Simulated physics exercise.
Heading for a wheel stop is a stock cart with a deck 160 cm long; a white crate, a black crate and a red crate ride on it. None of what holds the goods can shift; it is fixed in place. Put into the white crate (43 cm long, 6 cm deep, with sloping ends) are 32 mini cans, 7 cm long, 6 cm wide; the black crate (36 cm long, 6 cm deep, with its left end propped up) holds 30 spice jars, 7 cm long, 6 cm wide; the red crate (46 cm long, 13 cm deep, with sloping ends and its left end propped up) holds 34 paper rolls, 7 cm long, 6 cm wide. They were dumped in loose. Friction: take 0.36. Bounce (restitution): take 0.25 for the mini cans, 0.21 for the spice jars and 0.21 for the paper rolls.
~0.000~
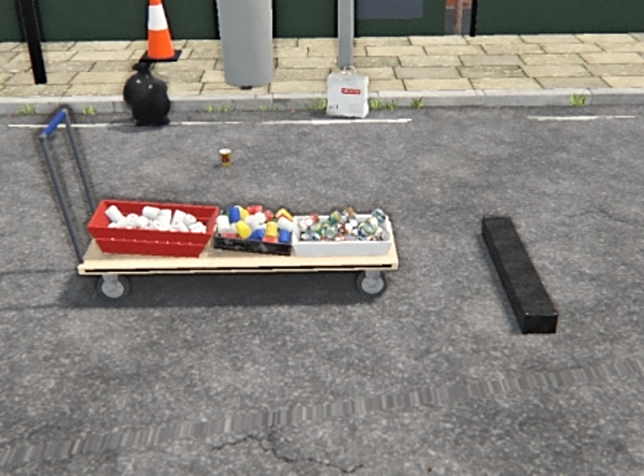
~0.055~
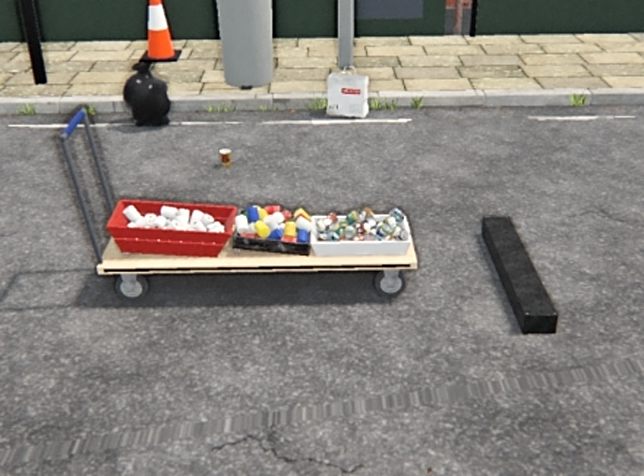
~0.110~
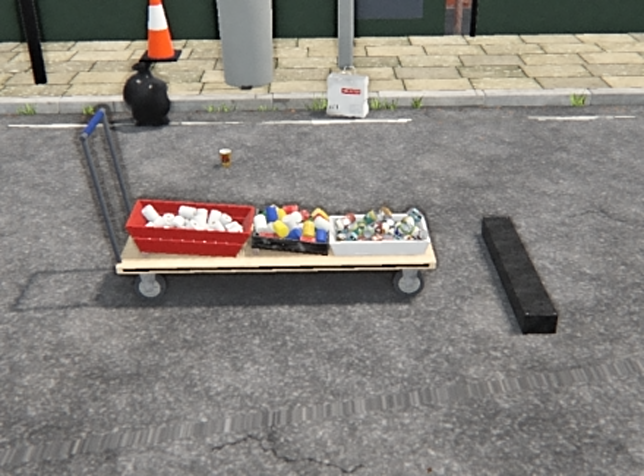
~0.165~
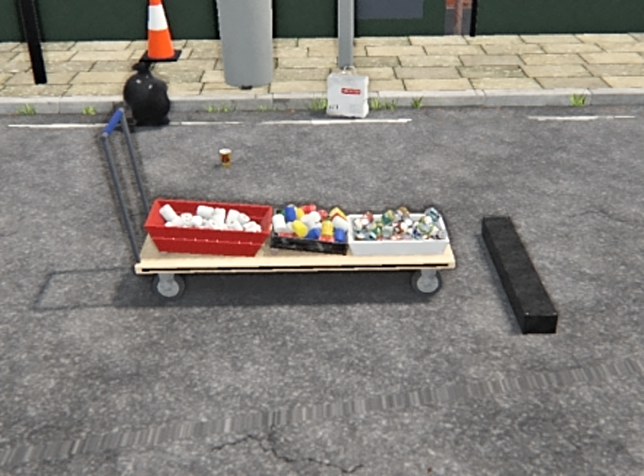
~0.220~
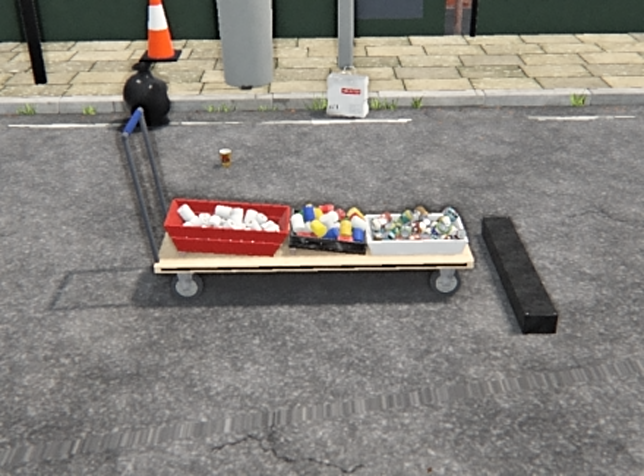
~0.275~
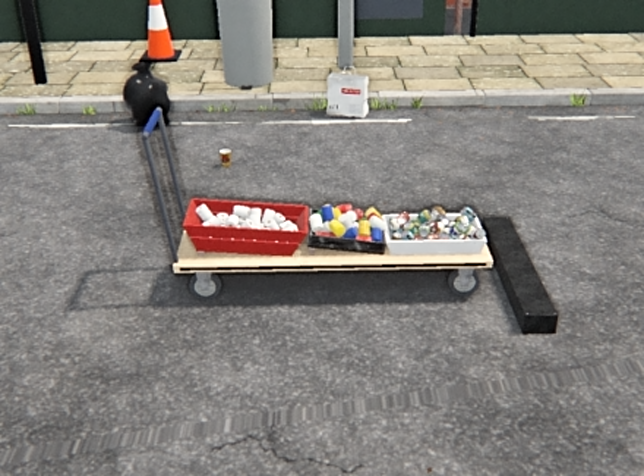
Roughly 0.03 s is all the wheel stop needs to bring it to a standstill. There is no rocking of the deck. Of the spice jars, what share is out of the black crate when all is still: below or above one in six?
Spilled: Higher than a sixth.
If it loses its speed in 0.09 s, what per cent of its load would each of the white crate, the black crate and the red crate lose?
With that change, white crate 20 per cent, black crate 40 per cent, red crate 0 per cent.
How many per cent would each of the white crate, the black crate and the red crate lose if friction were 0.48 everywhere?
White crate 20, black crate 40, red crate 0 per cent.
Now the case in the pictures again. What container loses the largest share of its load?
Answer: The black crate.
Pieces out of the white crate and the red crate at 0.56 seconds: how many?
The white crate is at about 4 and the red crate at about 0.
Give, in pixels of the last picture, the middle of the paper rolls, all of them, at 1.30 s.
In the last view, the centre sits near (294, 230).
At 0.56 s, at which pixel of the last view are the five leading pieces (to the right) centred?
The five leading pieces sit around (516, 225).
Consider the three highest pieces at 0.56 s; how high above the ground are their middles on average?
I'd put it close to 42 cm.
After 0.34 s, contact.
After 0.44 s, white crate 31 in, 1 out, black crate 26 in, 4 out and red crate 34 in, 0 out.
After 0.56 s, white crate 28 in, 4 out, black crate 22 in, 8 out and red crate 34 in, 0 out.
After 0.79 s, white crate 26 in, 6 out, black crate 20 in, 10 out and red crate 34 in, 0 out.
When it is over (at 1.30 s), white crate 26 in, 6 out, black crate 19 in, 11 out and red crate 34 in, 0 out. Asked share, 11 of 30, 37 per cent.
